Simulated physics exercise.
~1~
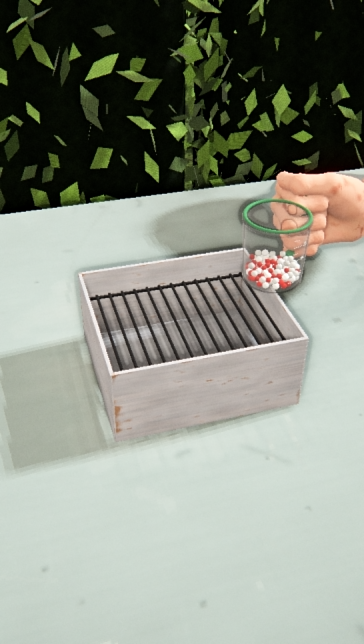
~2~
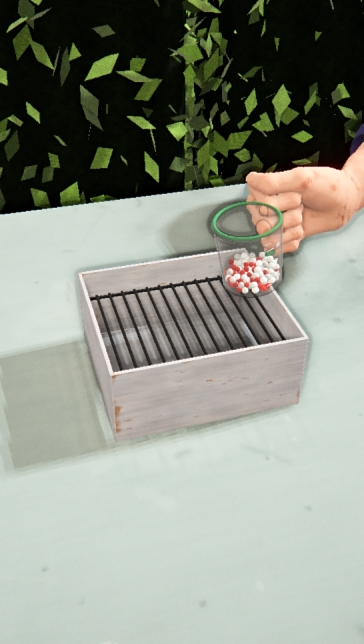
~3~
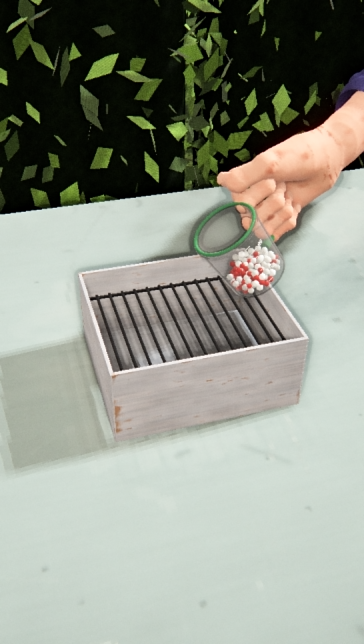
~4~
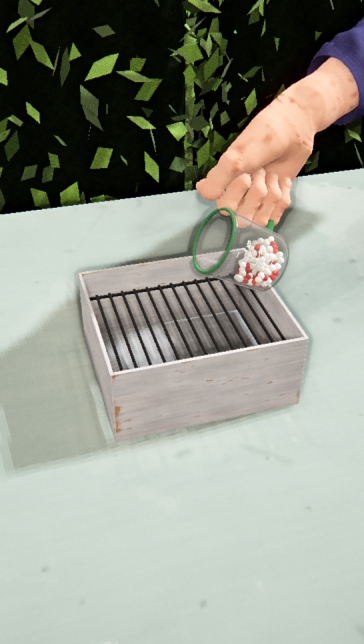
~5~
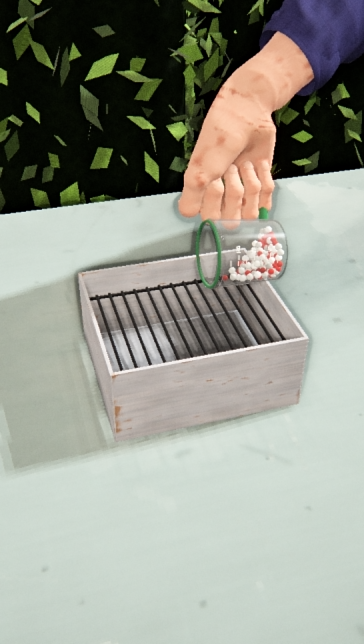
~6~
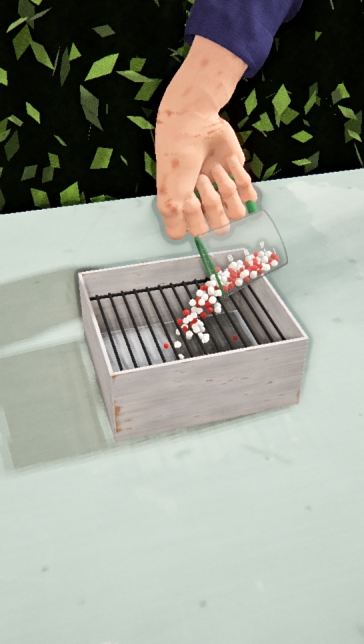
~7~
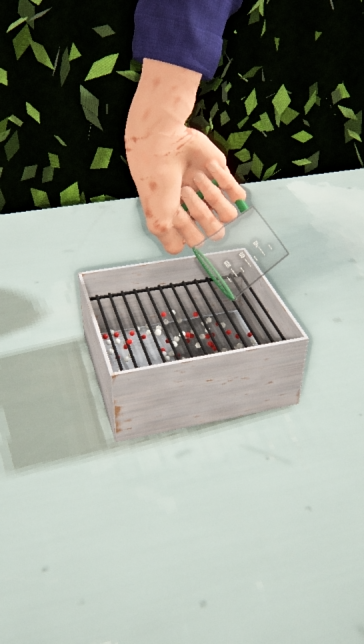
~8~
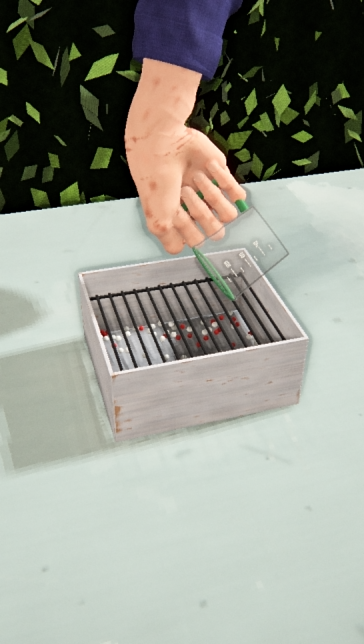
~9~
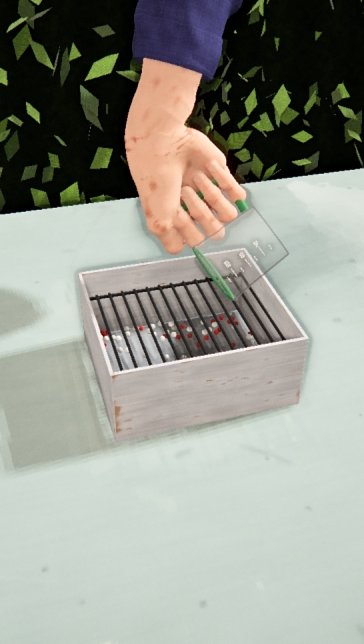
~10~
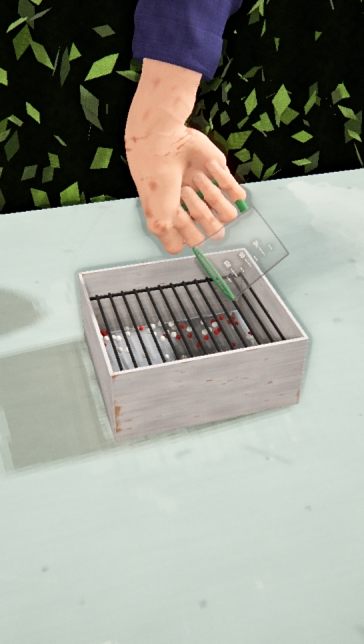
A hand with a dark blue sleeve holds a clear cup with a green rim, filled with small red and white pieces, above the right side of a pale wooden box. The box sits on a light greenish table before dark, leafy foliage, seen from slightly above, with dark parallel wires across its top. The hand moves left and tips the cup gradually onto its side. Red and white pieces then spill together onto the wires, and some slip between them. The cup tilts further until it empties, and pieces of both colours lie beneath the wires while the hand stays still.
